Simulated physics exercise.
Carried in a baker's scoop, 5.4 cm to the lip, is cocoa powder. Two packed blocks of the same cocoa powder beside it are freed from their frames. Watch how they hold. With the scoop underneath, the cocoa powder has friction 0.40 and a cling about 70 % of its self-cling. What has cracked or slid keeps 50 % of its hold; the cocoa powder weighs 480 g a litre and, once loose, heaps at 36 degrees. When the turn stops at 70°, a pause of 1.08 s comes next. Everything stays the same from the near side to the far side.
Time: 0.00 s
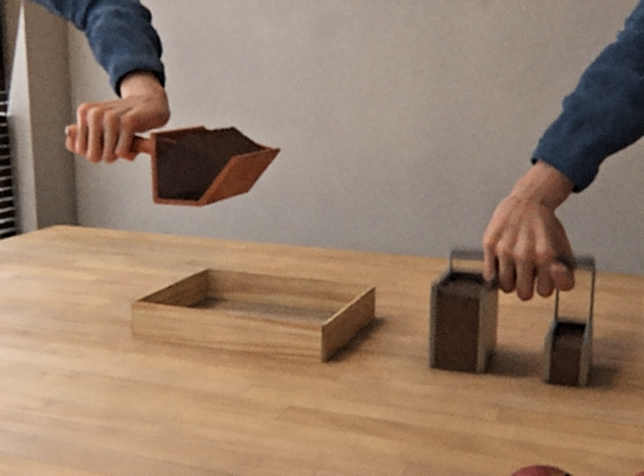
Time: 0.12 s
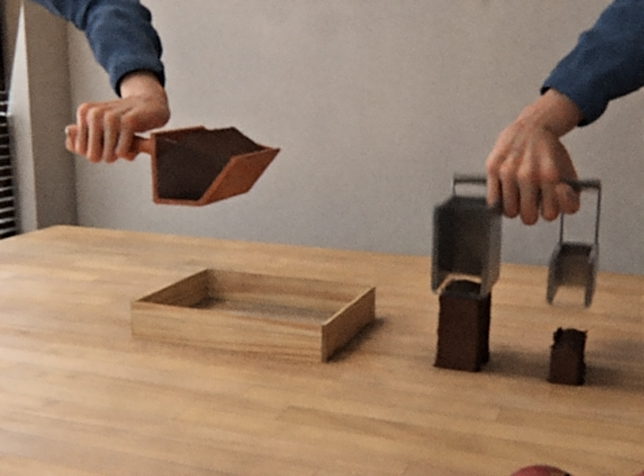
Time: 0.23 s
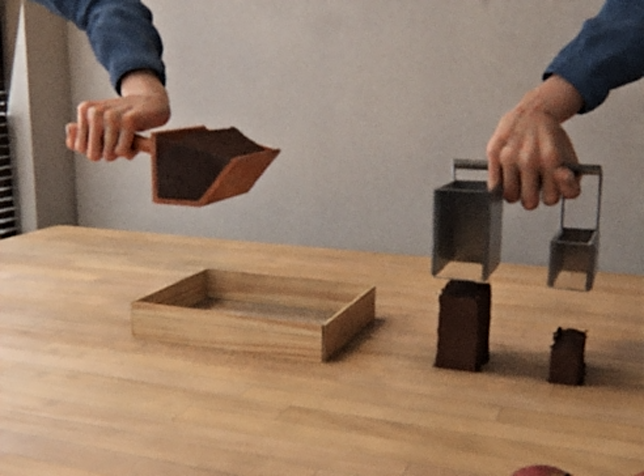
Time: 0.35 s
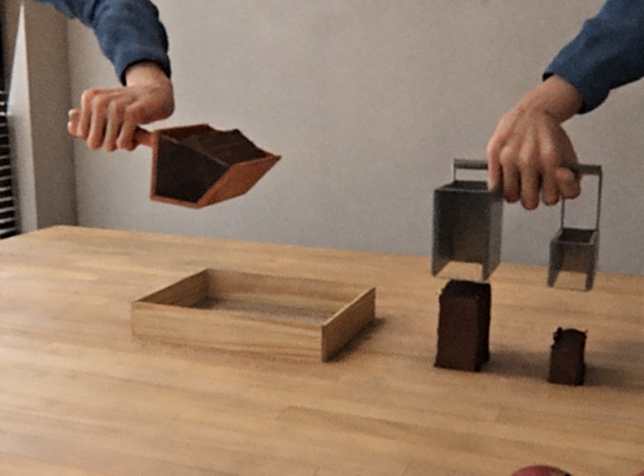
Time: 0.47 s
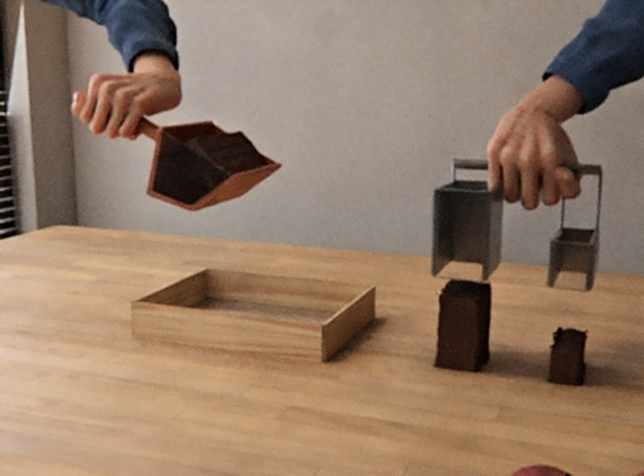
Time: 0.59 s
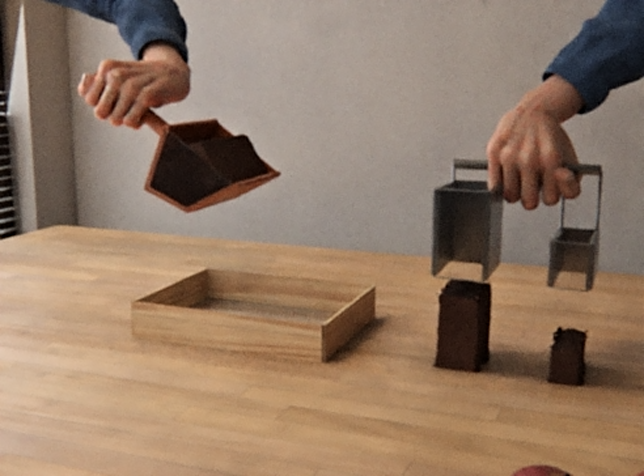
A hand on the right lifts a pair of joined metal moulds, uncovering two dark brown packed blocks, one taller than the other, standing on the wooden table. The hand then stays still above them while the left hand gradually tilts a scoop of dark powder downward over a shallow wooden tray.
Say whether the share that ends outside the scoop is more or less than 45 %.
I would say less.
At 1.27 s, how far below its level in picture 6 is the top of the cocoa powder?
Roughly 0.5 cm.
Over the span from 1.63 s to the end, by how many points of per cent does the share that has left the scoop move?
The shift from then on comes to some 0 in a hundred.
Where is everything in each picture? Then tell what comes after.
Lip at (232, 158), tilt 0 degrees; highest point of the cocoa powder at (185, 135); test blocks 8.6 cm, 4.0 cm high (left to right), in the first picture.
Lip at (232, 158), tilt 0 degrees; highest point of the cocoa powder at (185, 135); test blocks 8.6 cm, 4.0 cm high (left to right), in the second picture.
Lip at (232, 159), tilt 1 degrees; highest point of the cocoa powder at (185, 135); test blocks 8.6 cm, 4.0 cm high (left to right), in the third picture.
Lip at (233, 165), tilt 7 degrees; highest point of the cocoa powder at (191, 137); test blocks 8.6 cm, 4.0 cm high (left to right), in the fourth picture.
Lip at (234, 175), tilt 15 degrees; highest point of the cocoa powder at (196, 140); test blocks 8.6 cm, 4.0 cm high (left to right), in the fifth picture.
Lip at (234, 184), tilt 23 degrees; highest point of the cocoa powder at (196, 143); test blocks 8.6 cm, 4.0 cm high (left to right), in the sixth picture.
By 0.90 s, the scoop is at 44 degrees and 0 % has left it.
By 1.27 s, the scoop is at 68 degrees and 0 % has left it.
By 1.63 s, the scoop is at 70 degrees and 0 % has left it.
By 2.00 s, the scoop is at 70 degrees and 0 % has left it.
By 2.11 s, at the end, the scoop is at 70 degrees and 0 % has left it.
